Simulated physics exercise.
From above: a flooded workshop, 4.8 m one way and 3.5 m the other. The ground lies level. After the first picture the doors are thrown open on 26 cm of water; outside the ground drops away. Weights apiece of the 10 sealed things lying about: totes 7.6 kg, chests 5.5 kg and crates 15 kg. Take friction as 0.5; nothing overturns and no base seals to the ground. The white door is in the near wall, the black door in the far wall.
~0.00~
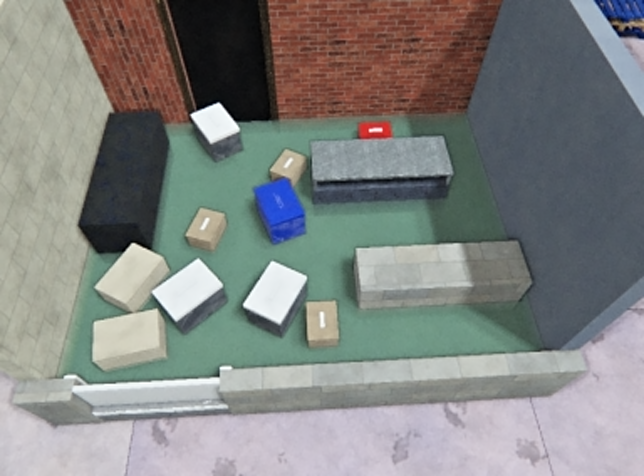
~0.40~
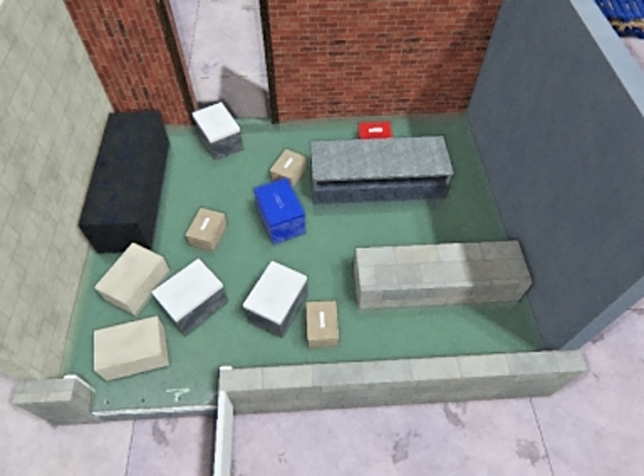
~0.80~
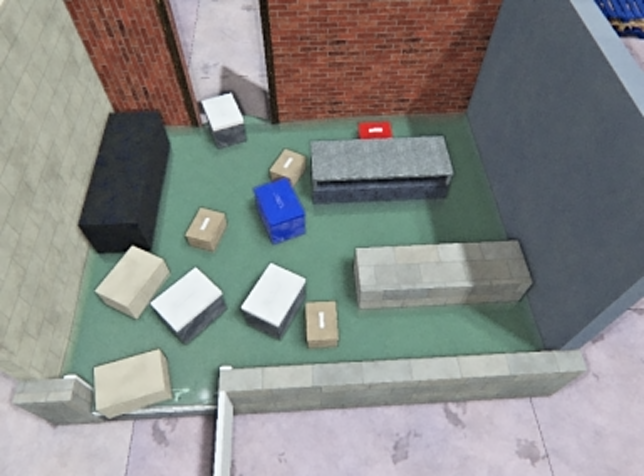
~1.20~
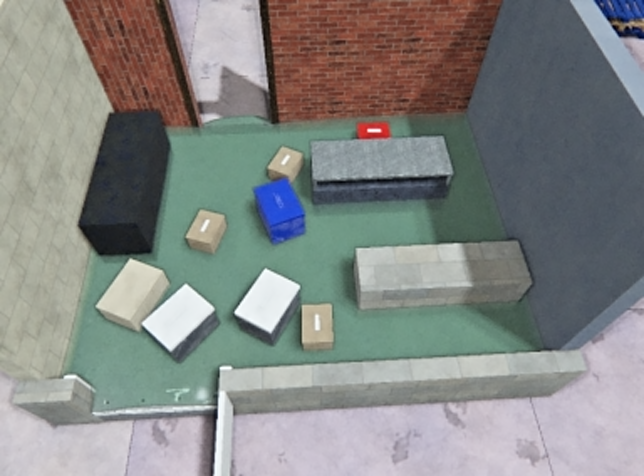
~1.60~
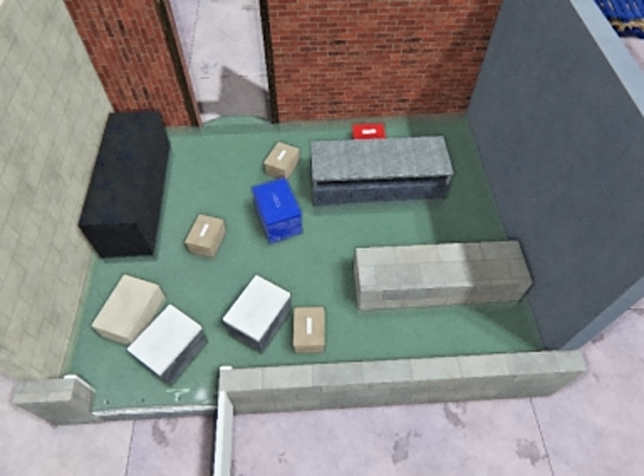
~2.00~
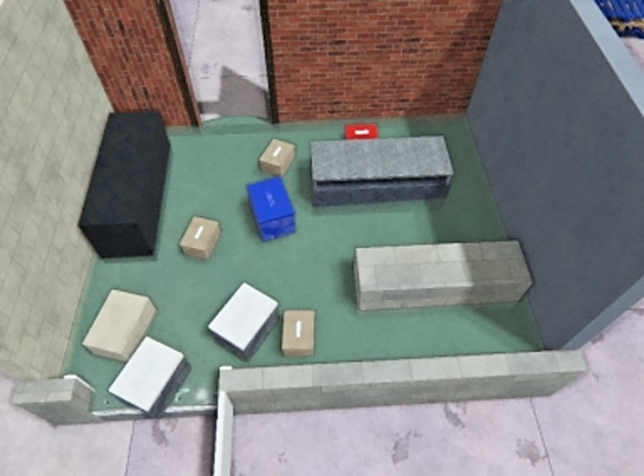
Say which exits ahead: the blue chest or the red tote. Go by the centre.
First out is the red one.
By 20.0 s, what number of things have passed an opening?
10 of them.
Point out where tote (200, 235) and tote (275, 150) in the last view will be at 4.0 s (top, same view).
Near (156, 264) and (231, 139).
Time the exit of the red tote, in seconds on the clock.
Near 6.0 s.
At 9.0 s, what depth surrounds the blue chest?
Roughly 10 cm.
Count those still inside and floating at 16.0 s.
1 of them.
After 4.0 s the blue chest is near (225, 194), 0.6 m from its start, afloat; the red tote is near (301, 138), 1.0 m from its start, afloat; 5 of 10 are out; 5 afloat.
After 9.0 s the blue chest is near (205, 186), 1.0 m from its start, afloat; the red tote has gone out (at 6.1 s); 9 of 10 are out; 1 afloat.
After 16.0 s the blue chest is near (211, 113), 1.9 m from its start, afloat; the red tote has gone out (at 6.1 s); 9 of 10 are out; 1 afloat.
After 20.0 s the blue chest has gone out (at 16.4 s); the red tote has gone out (at 6.1 s); 10 of 10 are out; 0 afloat.
